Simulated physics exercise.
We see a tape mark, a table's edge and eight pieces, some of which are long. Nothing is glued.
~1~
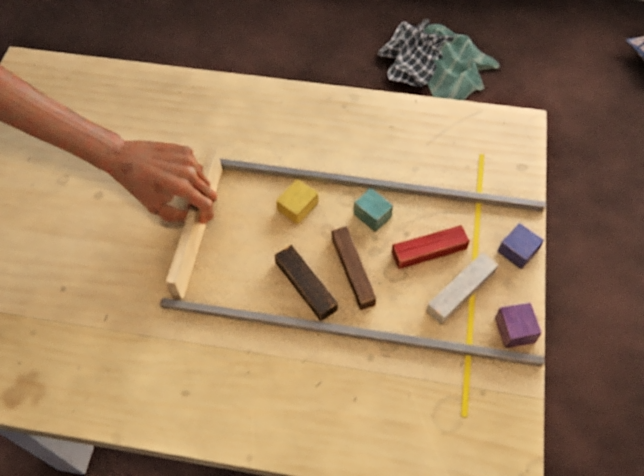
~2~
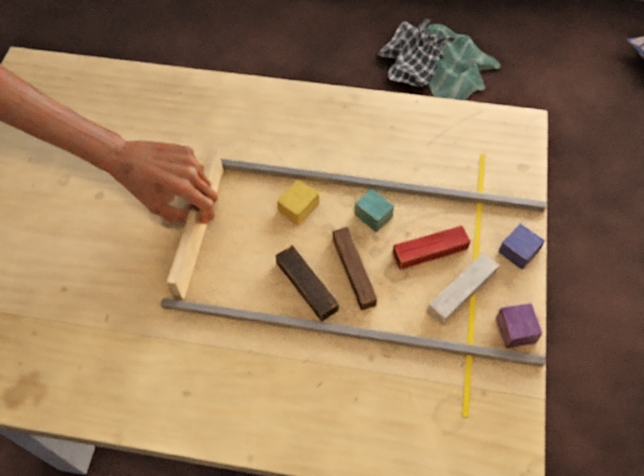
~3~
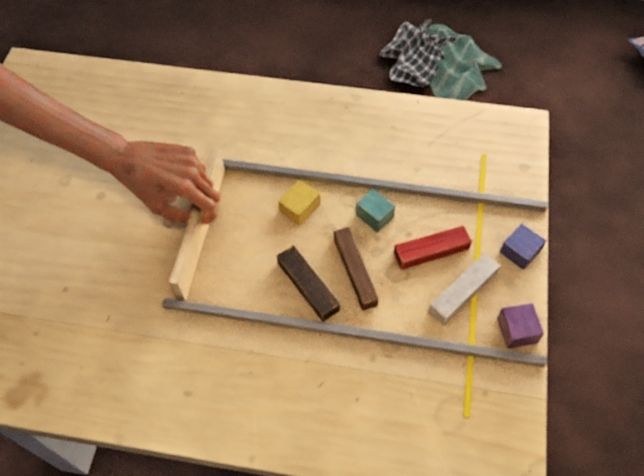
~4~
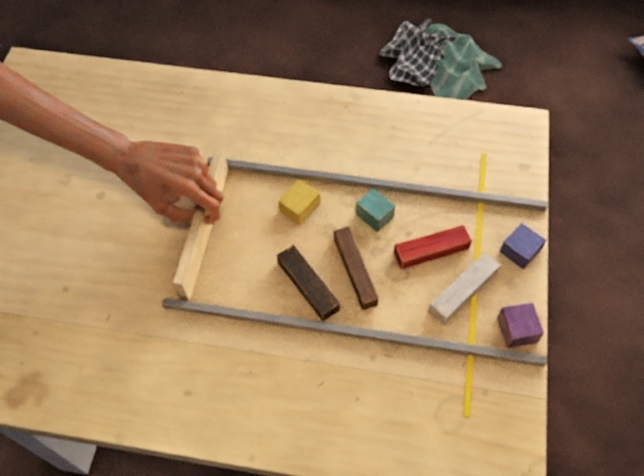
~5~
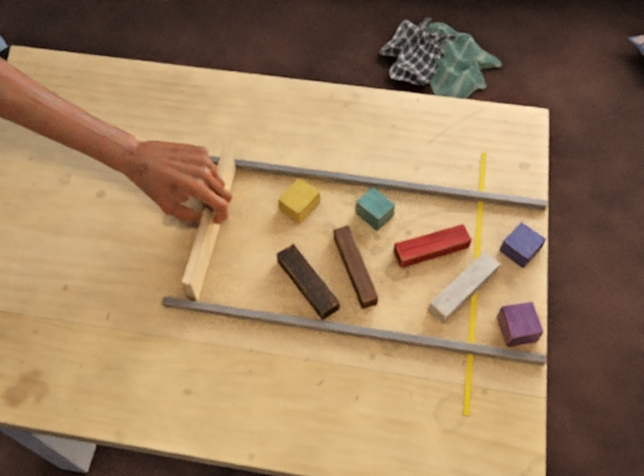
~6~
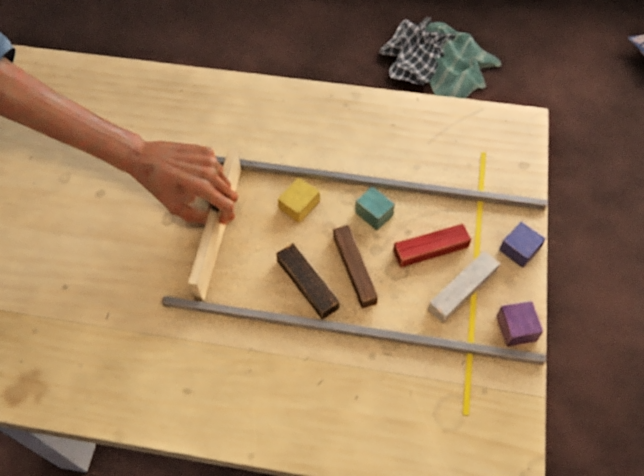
A hand slides a wooden board slightly right between two rails, toward colored blocks that stay still.
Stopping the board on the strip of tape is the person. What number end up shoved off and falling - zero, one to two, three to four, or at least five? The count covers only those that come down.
After the push, one or two are missing from the table.
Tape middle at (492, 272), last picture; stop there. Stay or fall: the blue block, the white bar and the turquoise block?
Here the blue block drops down while the white bar drops down and the turquoise block remains in place.
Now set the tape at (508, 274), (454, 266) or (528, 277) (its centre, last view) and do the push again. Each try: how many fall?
Tallies in the order given: 5, 0, 6.
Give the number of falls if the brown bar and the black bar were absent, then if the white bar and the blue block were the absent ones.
Result, first then second: 1, 0.
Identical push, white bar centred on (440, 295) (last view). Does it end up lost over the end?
Lab note: Started there, it remains on top.
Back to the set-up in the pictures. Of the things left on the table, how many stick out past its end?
Things overhanging at the end: 2.
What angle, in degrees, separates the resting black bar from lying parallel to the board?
I'd say it's about 0° out of line.
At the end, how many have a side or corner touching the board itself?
Total: 2.
Early on, none off yet; blue block at rest near (522, 244); purple block at rest near (519, 324); white bar at rest near (464, 287).
A while later, none off yet; blue block travelled a little near (534, 249); purple block moving near (524, 326); white bar travelled a little near (499, 294).
Finally, the number that fall off is one or two; lost, purple block and blue block.
